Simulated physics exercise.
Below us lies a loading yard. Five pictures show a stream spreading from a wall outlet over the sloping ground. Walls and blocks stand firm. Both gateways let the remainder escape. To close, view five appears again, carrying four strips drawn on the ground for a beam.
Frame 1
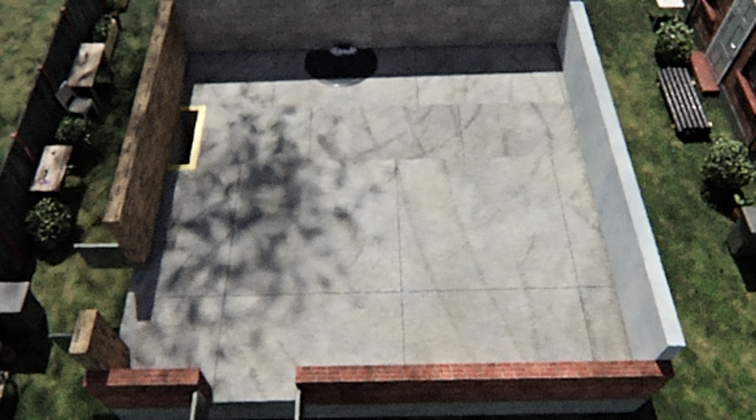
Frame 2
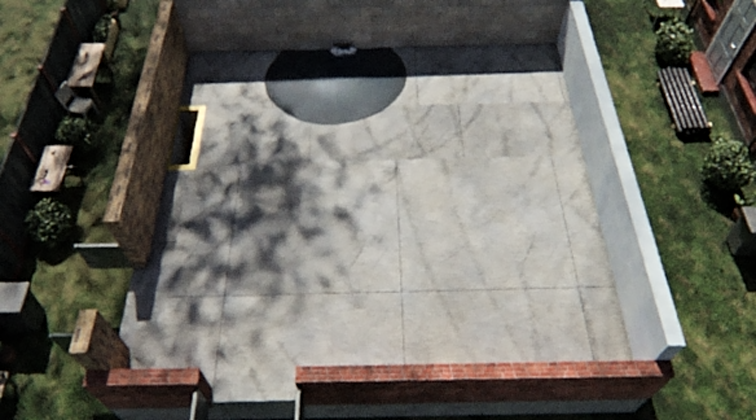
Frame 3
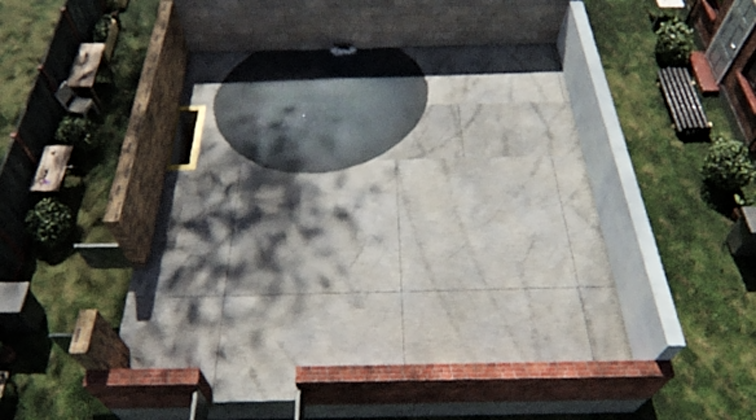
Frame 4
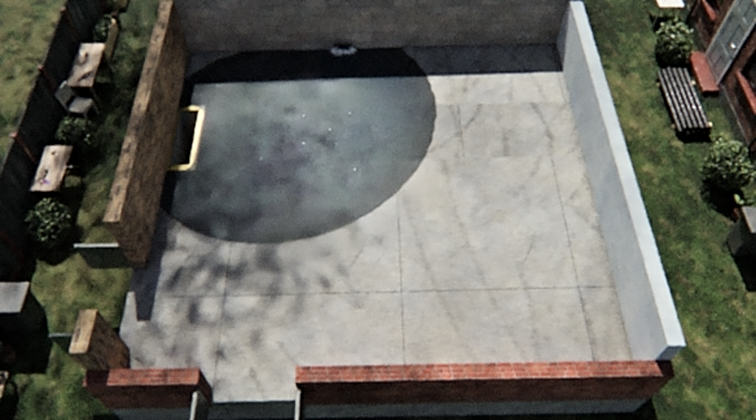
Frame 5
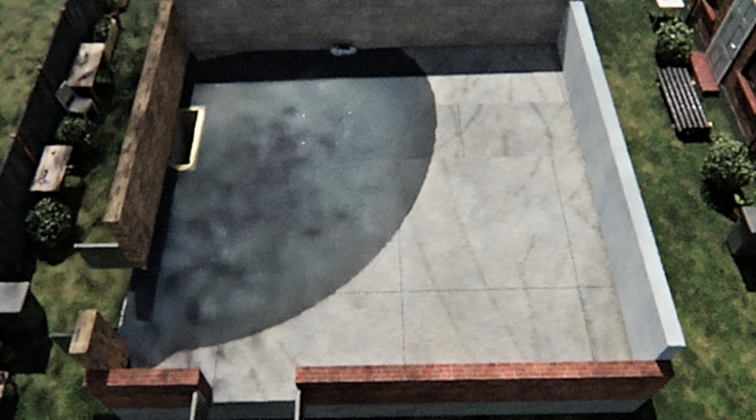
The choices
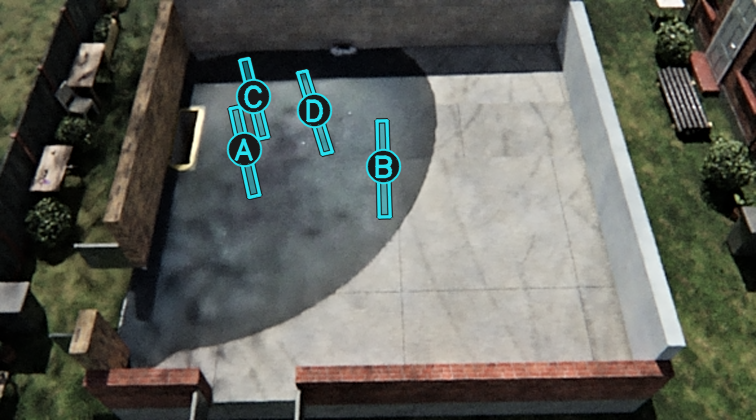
In a walled loading yard, dark water spreads from the back wall past a yellow-edged pit.
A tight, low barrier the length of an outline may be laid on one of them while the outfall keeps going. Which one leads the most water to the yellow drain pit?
Position B does it best.
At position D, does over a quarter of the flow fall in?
No, it does not.
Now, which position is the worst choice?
That is position C.
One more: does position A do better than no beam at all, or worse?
It is worse.
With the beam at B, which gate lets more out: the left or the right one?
The left one.
In cyan, A from (234, 107) to (254, 196); B from (384, 216) to (382, 120); C from (244, 59) to (263, 138); D from (302, 71) to (327, 153).
With A, about 23 % of the stream goes into the yellow drain pit, about 77 % out by the gates.
With B, about 32 % of the stream goes into the yellow drain pit, about 68 % out by the gates.
With C, about 8 % of the stream goes into the yellow drain pit, about 92 % out by the gates.
With D, about 20 % of the stream goes into the yellow drain pit, about 80 % out by the gates.
